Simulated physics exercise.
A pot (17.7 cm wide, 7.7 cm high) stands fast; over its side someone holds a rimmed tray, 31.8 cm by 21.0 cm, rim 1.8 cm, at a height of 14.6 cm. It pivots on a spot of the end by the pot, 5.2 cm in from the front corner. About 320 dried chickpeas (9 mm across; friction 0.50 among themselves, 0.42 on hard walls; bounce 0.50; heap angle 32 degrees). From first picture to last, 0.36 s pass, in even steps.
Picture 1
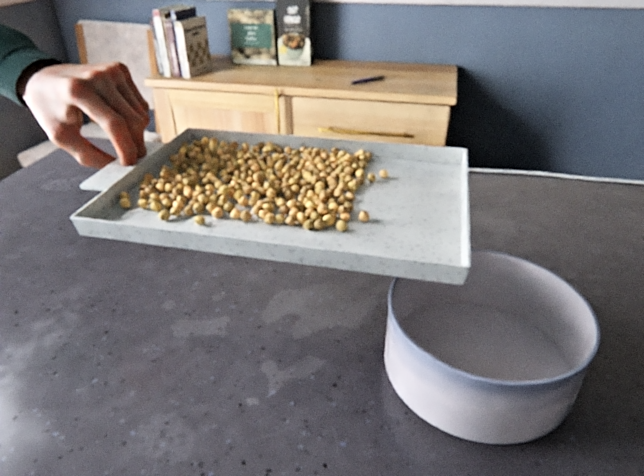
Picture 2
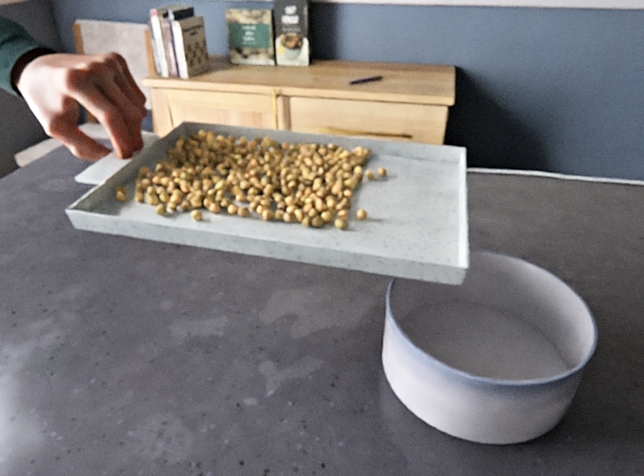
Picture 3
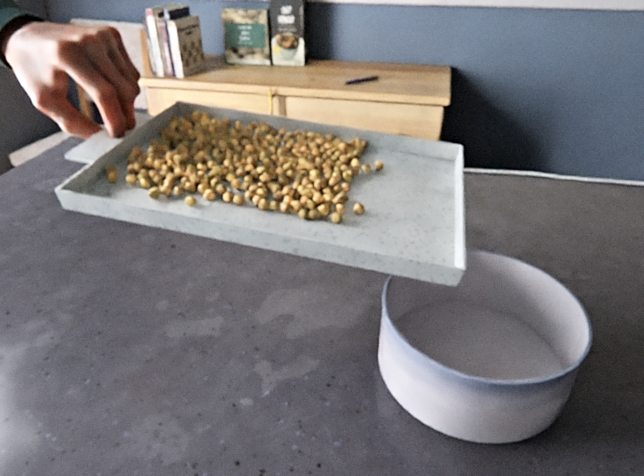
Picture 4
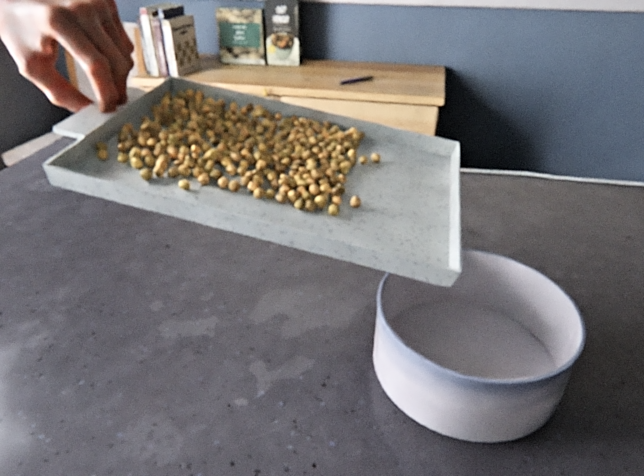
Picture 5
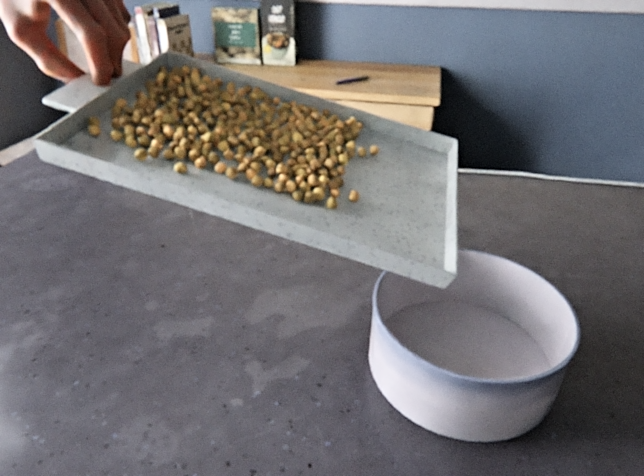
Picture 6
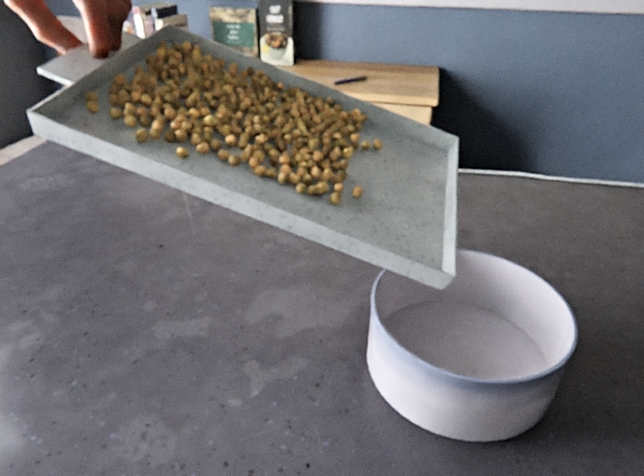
On a dark table, a hand raises the left end of a tray of chickpeas.
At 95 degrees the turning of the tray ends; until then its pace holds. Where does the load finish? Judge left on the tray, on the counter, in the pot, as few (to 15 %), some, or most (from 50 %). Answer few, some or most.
Tray: Few, counter: Few, pot: Most.
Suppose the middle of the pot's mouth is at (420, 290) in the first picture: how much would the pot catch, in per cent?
About 35 per cent.
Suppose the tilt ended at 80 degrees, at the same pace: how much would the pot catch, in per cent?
In that case some 25 per cent.
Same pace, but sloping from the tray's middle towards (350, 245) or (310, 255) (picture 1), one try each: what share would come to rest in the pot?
About 55 and 15 per cent.
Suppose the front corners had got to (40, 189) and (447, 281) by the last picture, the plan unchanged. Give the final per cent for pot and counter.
Pot 30, counter 70.
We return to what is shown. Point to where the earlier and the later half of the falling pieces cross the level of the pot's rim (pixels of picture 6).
First near (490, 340), later near (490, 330).
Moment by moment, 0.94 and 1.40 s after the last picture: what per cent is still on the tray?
In turn: 75, 25.
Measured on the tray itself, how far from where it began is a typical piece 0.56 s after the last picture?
About 18 cm.
Then, 0.56 s after the last picture, tilt 55 degrees; the tray holds 90 %, the pot 5 %.
Then, 0.94 s after the last picture, tilt 79 degrees; the tray holds 75 %, the pot 20 %.
Then, 1.40 s after the last picture, tilt 95 degrees; the tray holds 25 %, the pot 50 %.
In the end, tray 0 %, counter 10 %, pot 90 %.
